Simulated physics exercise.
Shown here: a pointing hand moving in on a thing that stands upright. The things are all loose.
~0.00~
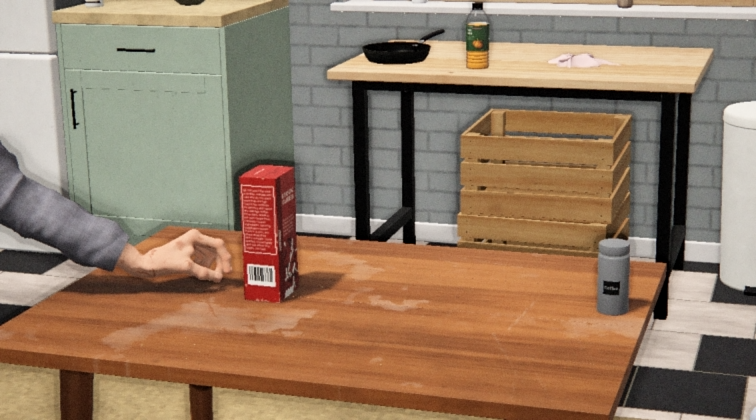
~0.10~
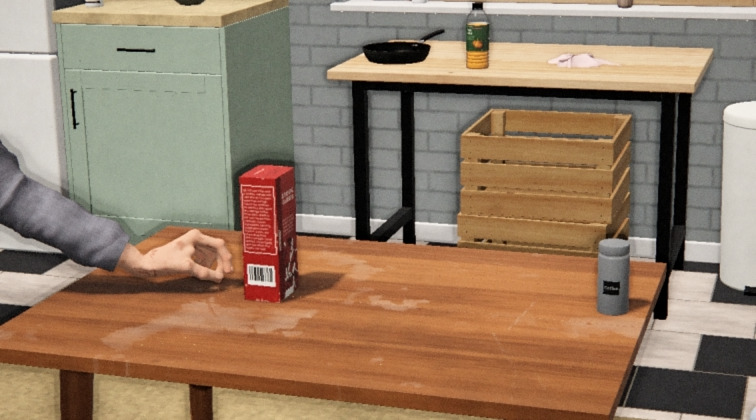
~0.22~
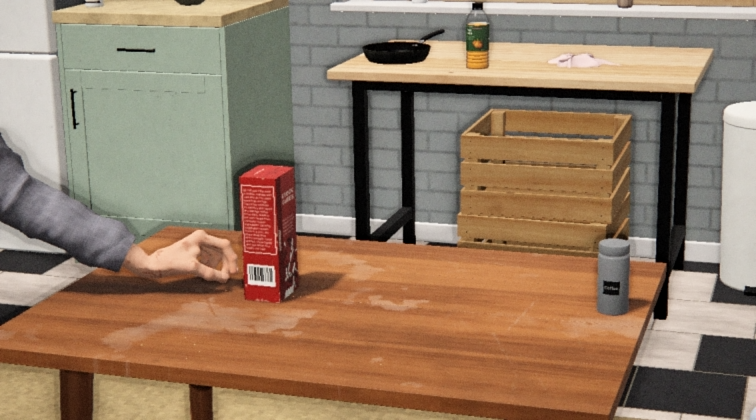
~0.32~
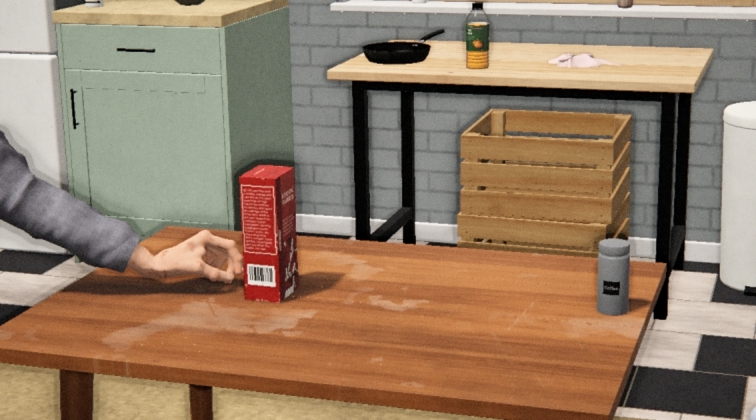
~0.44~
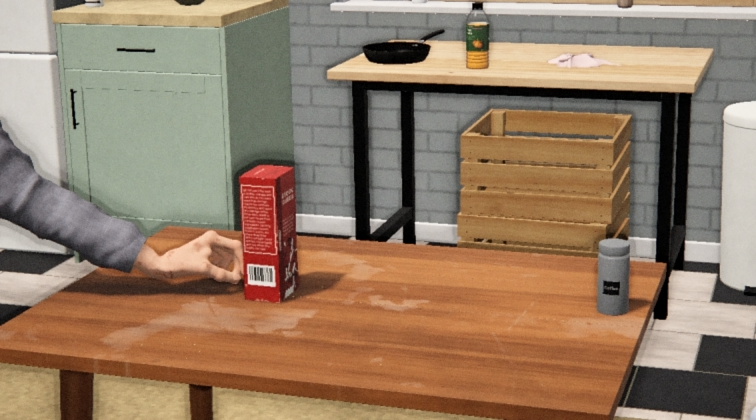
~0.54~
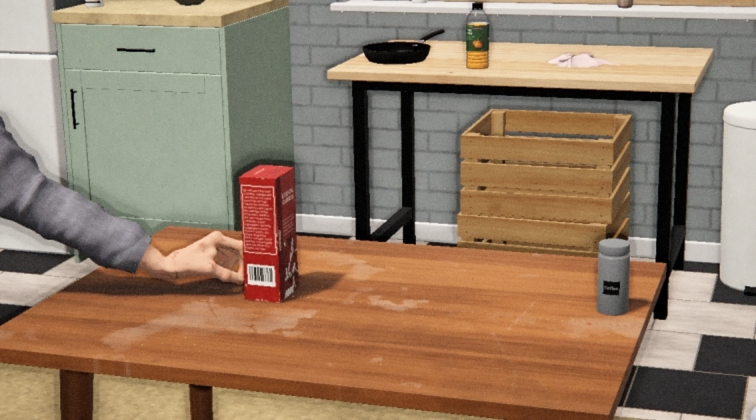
In a kitchen, a hand reached in from the left across a wooden table and edged slightly right to a red carton, which stayed still, as did a gray container near the right edge.
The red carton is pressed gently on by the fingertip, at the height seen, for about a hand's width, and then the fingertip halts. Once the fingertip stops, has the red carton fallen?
No.
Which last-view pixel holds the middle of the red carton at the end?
Around (342, 239).
By 0.94 s, red carton moved a little near (288, 235).
By 1.34 s, red carton moved about its own width near (310, 236).
By 1.74 s, red carton moved about its own width near (332, 238).
When it is over (2.5 s), moved from the start, red carton. End places, in pixels of the last picture, red carton near (342, 239).
